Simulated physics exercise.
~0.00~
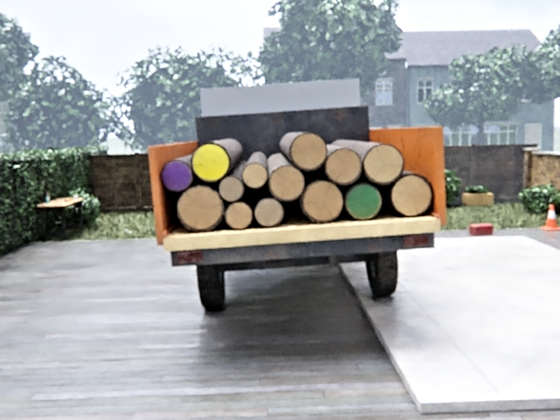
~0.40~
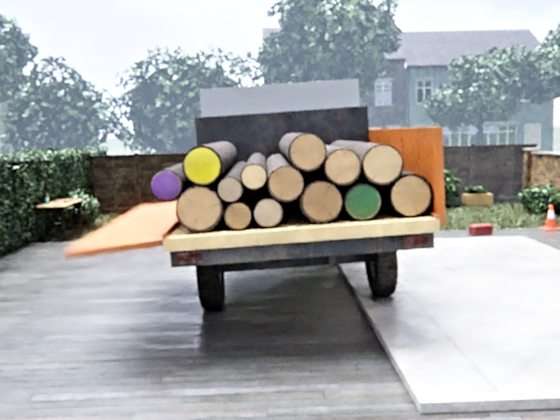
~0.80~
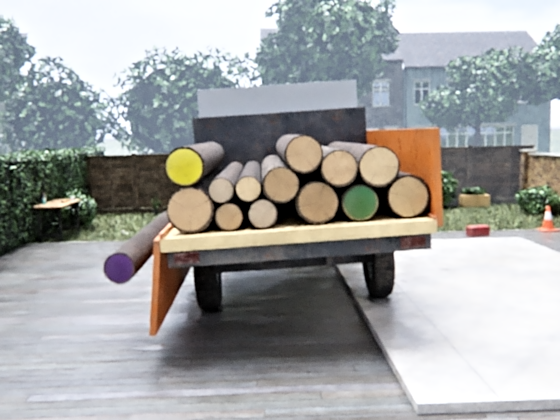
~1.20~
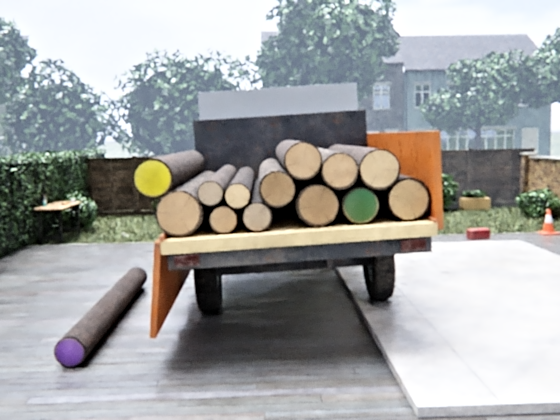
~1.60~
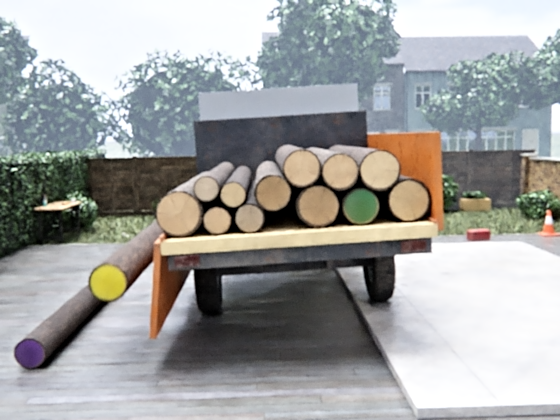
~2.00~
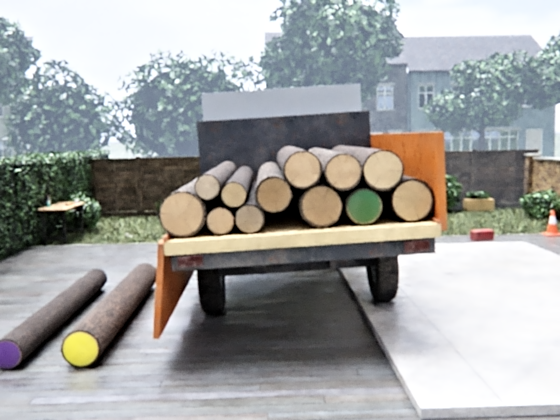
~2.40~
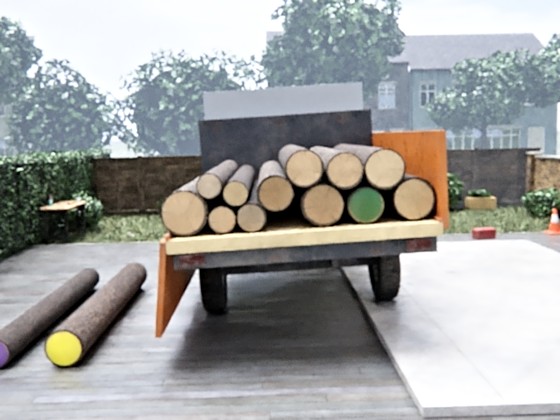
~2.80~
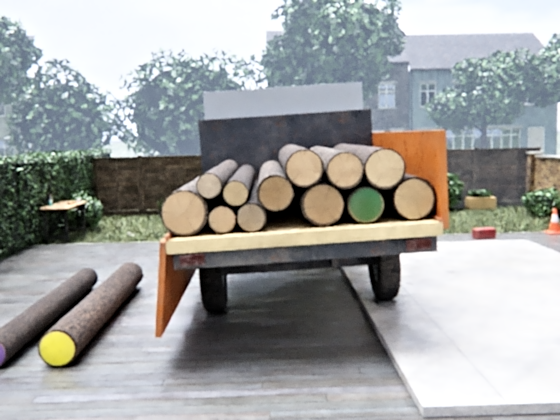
A flatbed lorry's left side drops open and two logs roll off onto the ground.
